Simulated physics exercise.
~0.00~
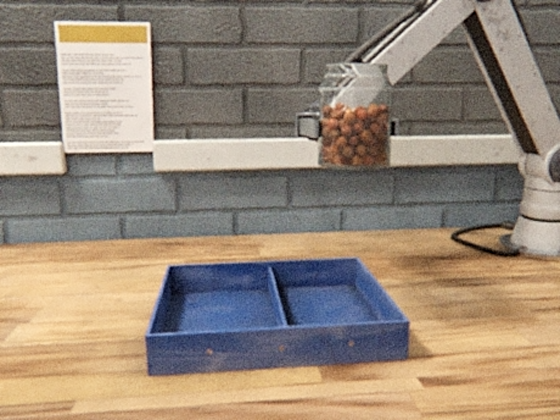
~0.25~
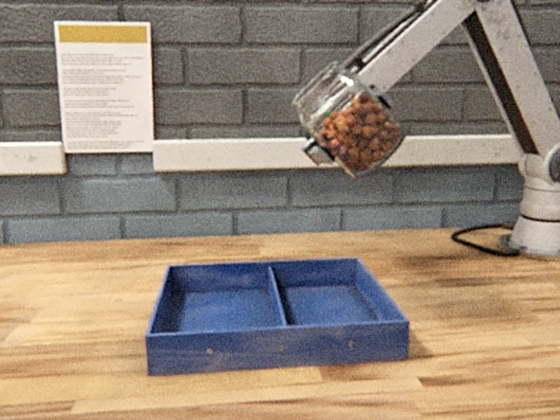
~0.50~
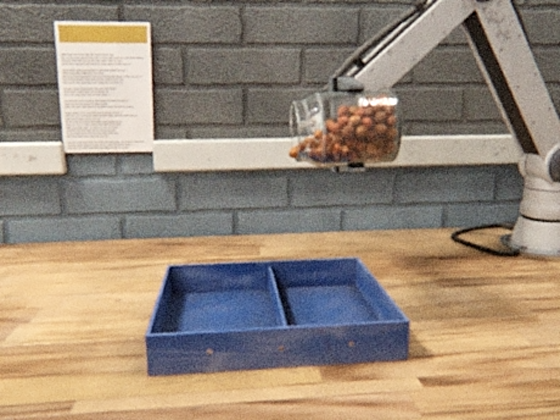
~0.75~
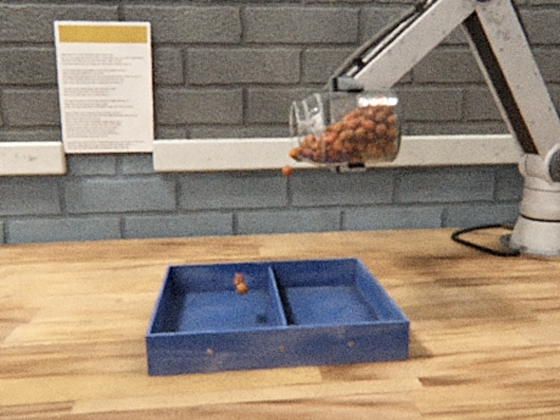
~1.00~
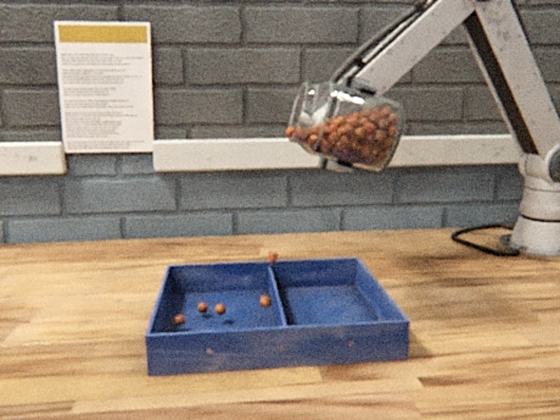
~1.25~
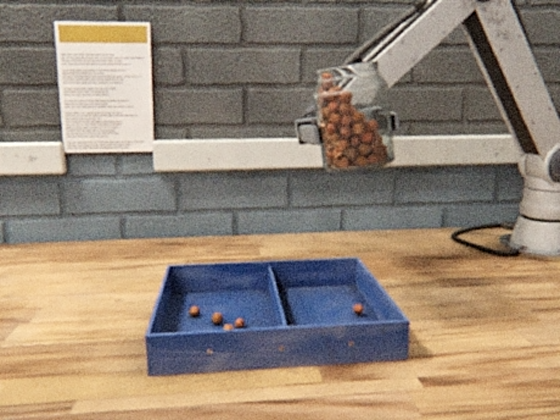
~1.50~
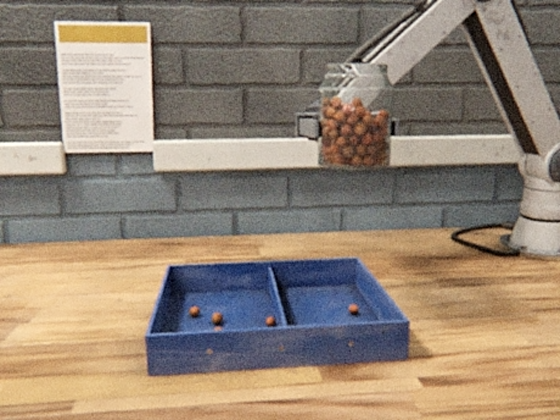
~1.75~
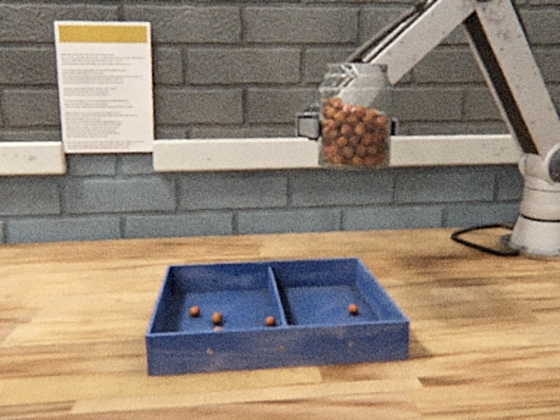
A pale wooden tabletop stands before a grey brick wall, seen from the front and slightly above, with a printed sheet at the upper left. On the right, a light-coloured robot arm holds a clear jar of brown nuts above a blue tray divided into two compartments. The arm tips the jar leftward until it lies on its side, and a few nuts drop into the tray. It then swings the jar back upright, still mostly full. At the end, three nuts are visible in the left compartment and one in the right, all still.
